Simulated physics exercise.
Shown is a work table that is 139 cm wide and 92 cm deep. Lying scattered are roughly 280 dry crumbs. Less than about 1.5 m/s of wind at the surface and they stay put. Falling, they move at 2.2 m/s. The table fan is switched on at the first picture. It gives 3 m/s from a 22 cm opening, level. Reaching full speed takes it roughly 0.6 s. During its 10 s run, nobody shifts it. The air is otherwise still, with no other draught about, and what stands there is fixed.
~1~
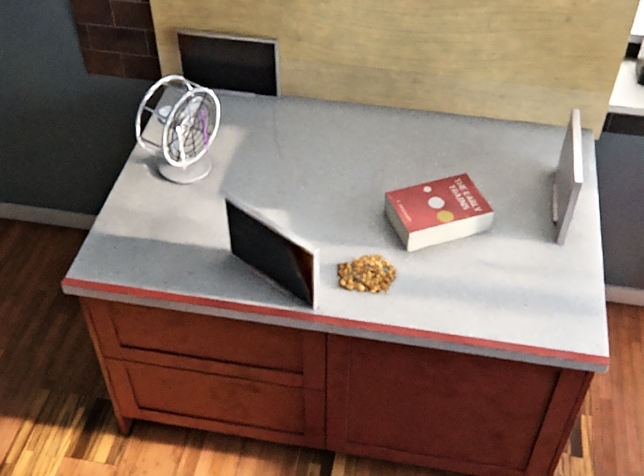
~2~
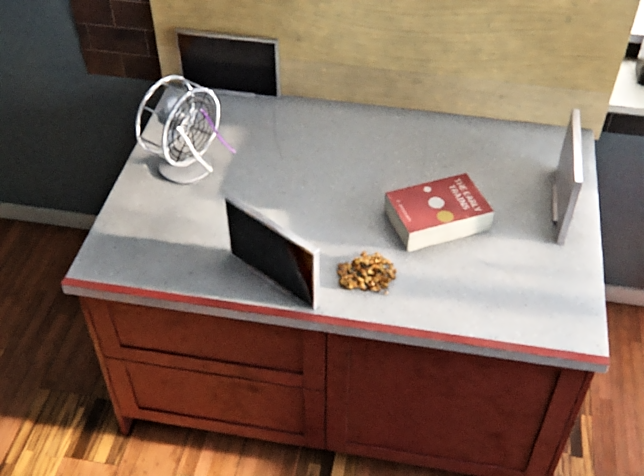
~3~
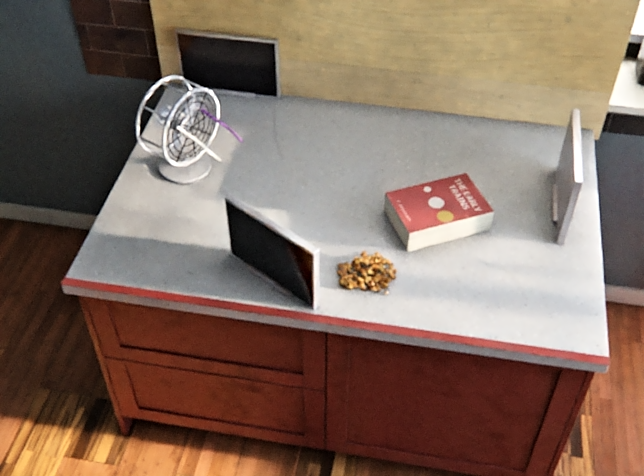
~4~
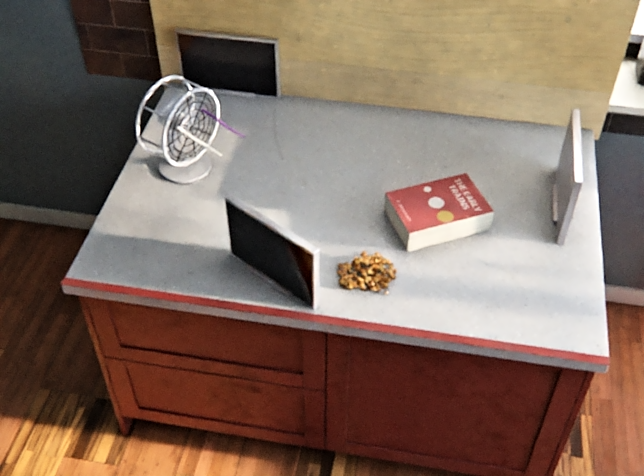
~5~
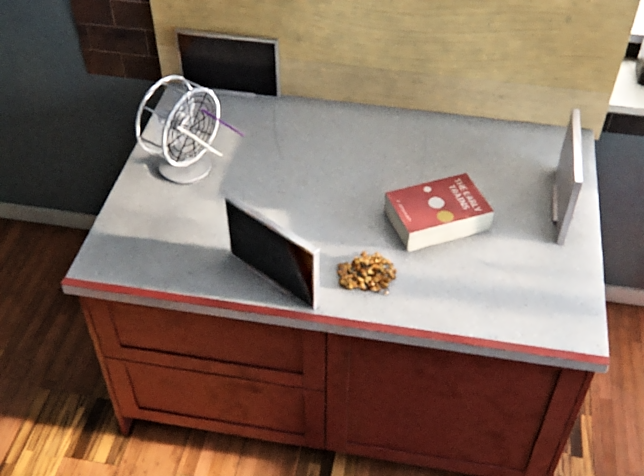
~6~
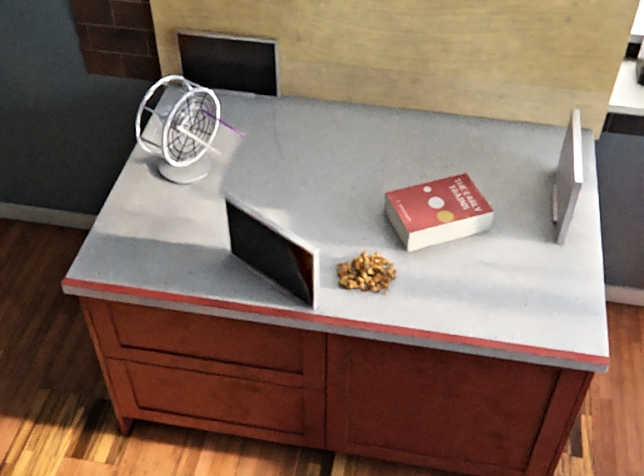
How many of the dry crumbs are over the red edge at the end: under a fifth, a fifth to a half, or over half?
The part beyond that edge is going to exceed half.
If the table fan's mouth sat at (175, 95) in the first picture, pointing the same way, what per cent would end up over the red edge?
The share would be near 90 %.
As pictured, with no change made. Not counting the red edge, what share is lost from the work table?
Roughly 5 per cent.
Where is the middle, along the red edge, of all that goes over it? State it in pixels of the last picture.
(477, 346).
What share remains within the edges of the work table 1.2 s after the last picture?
Reading: About 15 %.
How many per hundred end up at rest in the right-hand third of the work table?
It comes out near 0 in a hundred.
Then, 1.2 s after the last picture the count stands so, 82 % are over the red edge; the middle of those still in play is near (510, 334).
Then, 2.4 s after the last picture the count stands so, 90 % are over the red edge.
Then, 4.7 s after the last picture the count stands so, 92 % are over the red edge.
Then, 9.2 s after the last picture, at the end, 92 % are over the red edge.
